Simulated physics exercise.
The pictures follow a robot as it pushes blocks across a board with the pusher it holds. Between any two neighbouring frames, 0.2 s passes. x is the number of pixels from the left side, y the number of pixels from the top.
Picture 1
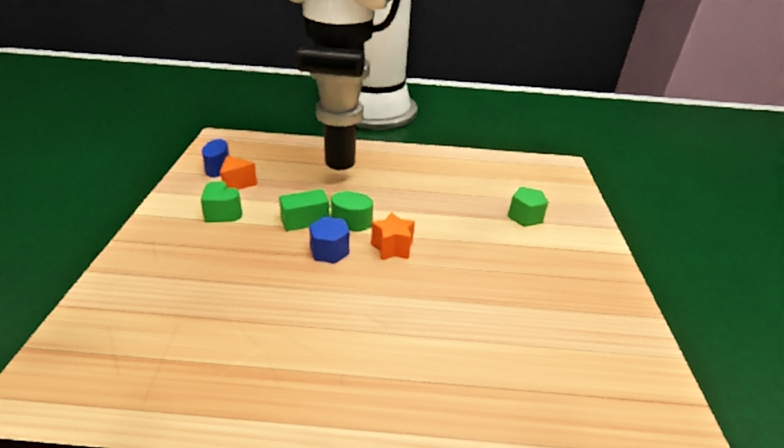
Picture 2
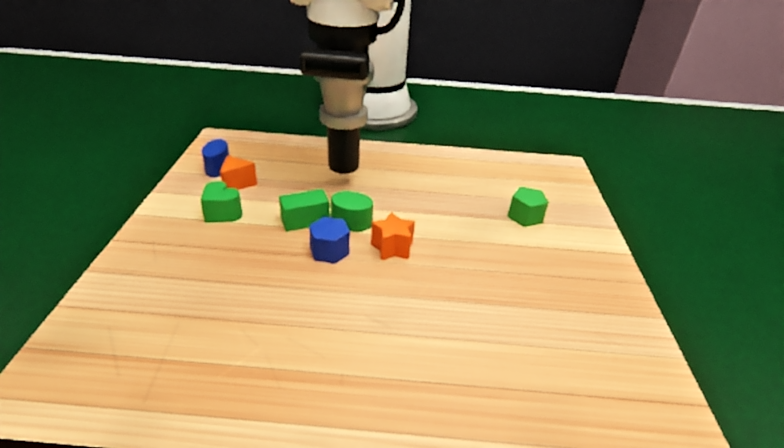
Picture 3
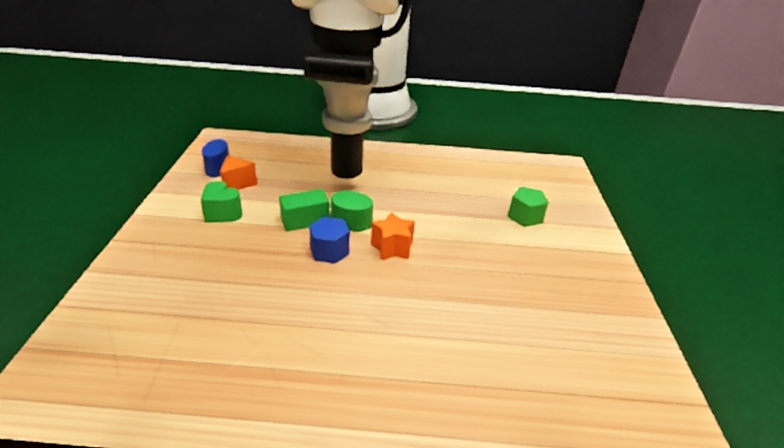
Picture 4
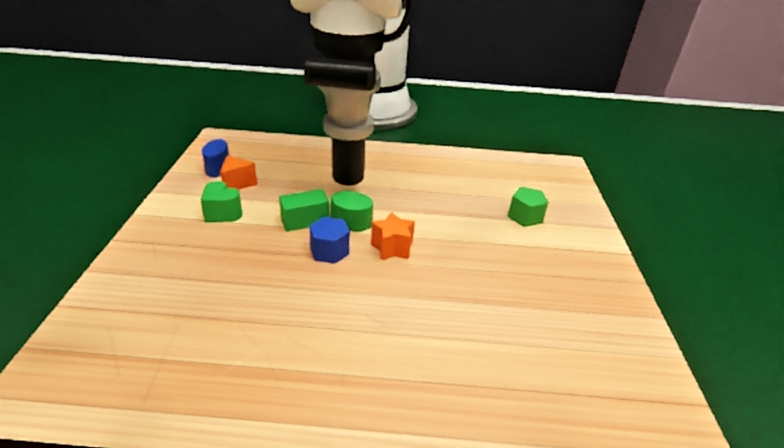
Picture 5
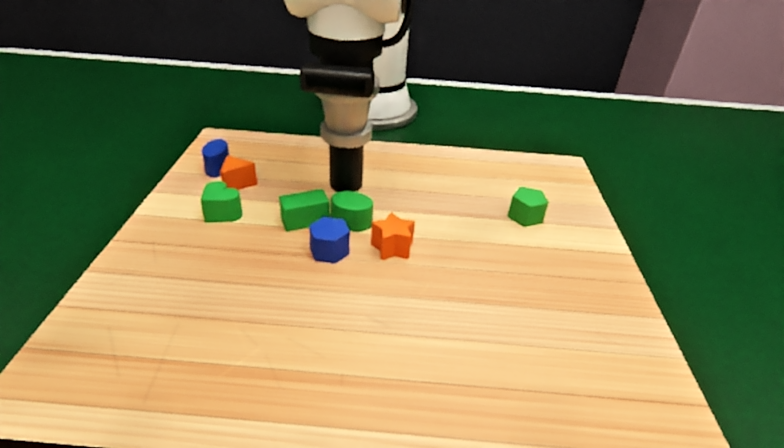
On a wooden board, a robot arm's black tip moves slightly closer to motionless coloured blocks.
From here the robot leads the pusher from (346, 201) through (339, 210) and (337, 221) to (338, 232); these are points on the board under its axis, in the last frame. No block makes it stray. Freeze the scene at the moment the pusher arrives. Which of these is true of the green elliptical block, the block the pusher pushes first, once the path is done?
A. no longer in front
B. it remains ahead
Choice B: It remains ahead.
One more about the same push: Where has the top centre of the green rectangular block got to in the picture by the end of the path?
I expect it at (292, 207).
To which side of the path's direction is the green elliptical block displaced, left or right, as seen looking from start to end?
Left-hand side.
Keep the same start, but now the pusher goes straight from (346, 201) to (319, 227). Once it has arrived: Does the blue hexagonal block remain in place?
It seems not.
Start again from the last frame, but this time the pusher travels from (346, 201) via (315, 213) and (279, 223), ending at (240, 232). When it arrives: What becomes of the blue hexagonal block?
By then it is still where it was.
What follows on the original path. Halfway along, pusher at (337, 200); green rectangular block at (297, 203); green elliptical block at (354, 210), turned 35° anticlockwise.
At the end, pusher at (338, 216); green rectangular block at (292, 207), turned 30° clockwise; blue hexagonal block at (328, 238), turned 40° clockwise; green elliptical block at (363, 224), turned 65° anticlockwise; orange star at (398, 230), turned 30° anticlockwise.
